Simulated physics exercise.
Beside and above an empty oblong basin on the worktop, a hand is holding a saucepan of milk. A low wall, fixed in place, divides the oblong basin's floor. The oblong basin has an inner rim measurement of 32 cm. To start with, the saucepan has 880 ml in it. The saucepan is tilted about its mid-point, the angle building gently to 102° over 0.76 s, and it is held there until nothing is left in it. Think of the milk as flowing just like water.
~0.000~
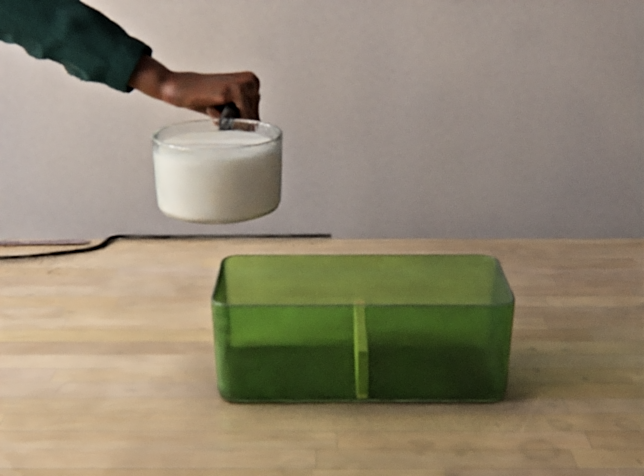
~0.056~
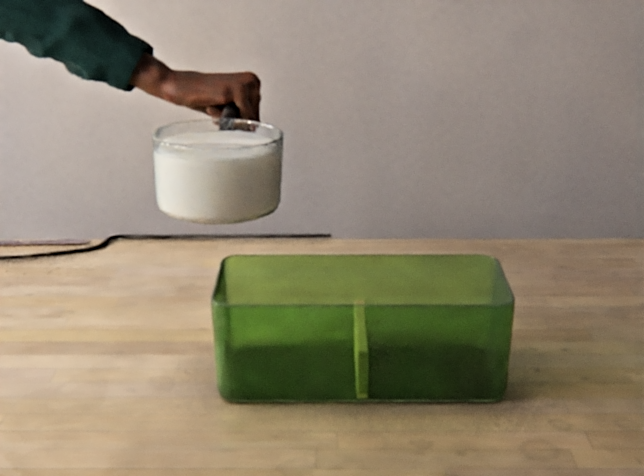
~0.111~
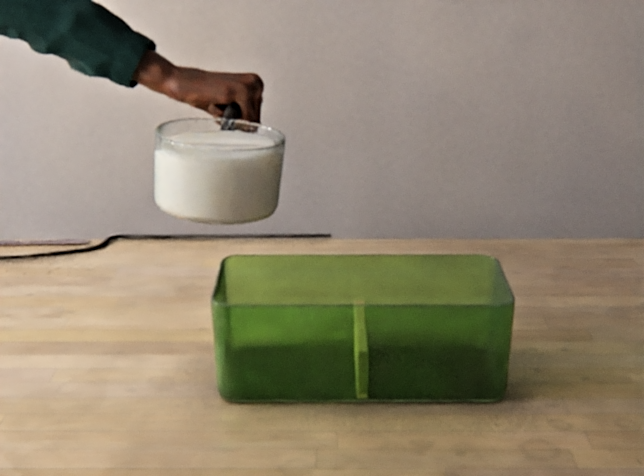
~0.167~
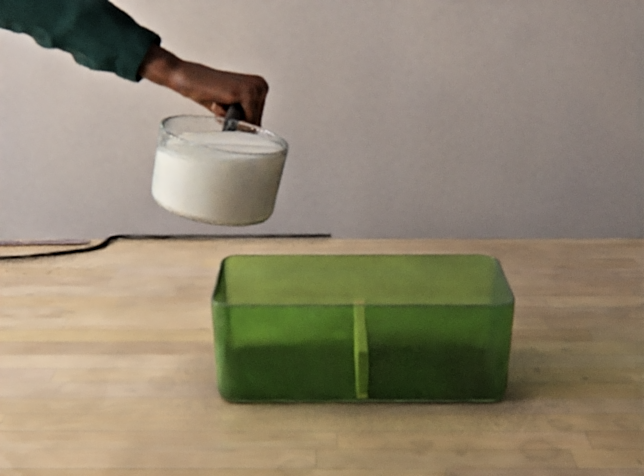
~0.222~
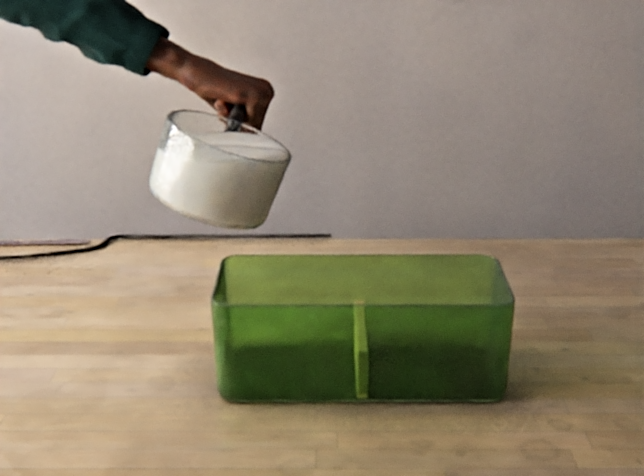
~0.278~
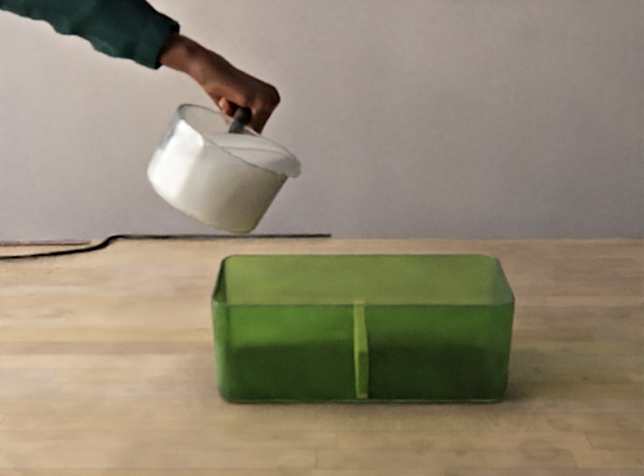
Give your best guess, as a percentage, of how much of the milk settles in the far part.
I would say 16 per cent of it settles there.
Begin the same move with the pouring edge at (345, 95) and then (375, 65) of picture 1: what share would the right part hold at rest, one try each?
I'd expect close to 95 per cent and then close to 90 per cent.
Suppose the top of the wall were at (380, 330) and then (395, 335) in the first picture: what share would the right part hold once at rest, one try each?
First try about 5 %, second try about 10 %.
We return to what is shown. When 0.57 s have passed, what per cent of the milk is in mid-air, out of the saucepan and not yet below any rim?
About 34 per cent.
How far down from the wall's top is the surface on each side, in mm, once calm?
The left side gives some 22 mm, the right side some 50 mm.
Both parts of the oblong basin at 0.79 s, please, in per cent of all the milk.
Near 70 on the left, 14 on the right.
By 0.57 s the tilt is 88° and 37 per cent is still to pour, 21 is left of the wall and 8 right of it.
By 0.79 s the tilt is 102° and 8 per cent is still to pour, 70 is left of the wall and 14 right of it.
By 1.01 s the tilt is 102° and 1 per cent is still to pour, 80 is left of the wall and 16 right of it.
By 1.26 s the tilt is 102° and 0 per cent is still to pour, 82 is left of the wall and 16 right of it.
At rest 82 per cent lies left of the wall, 16 right of it and 2 outside.
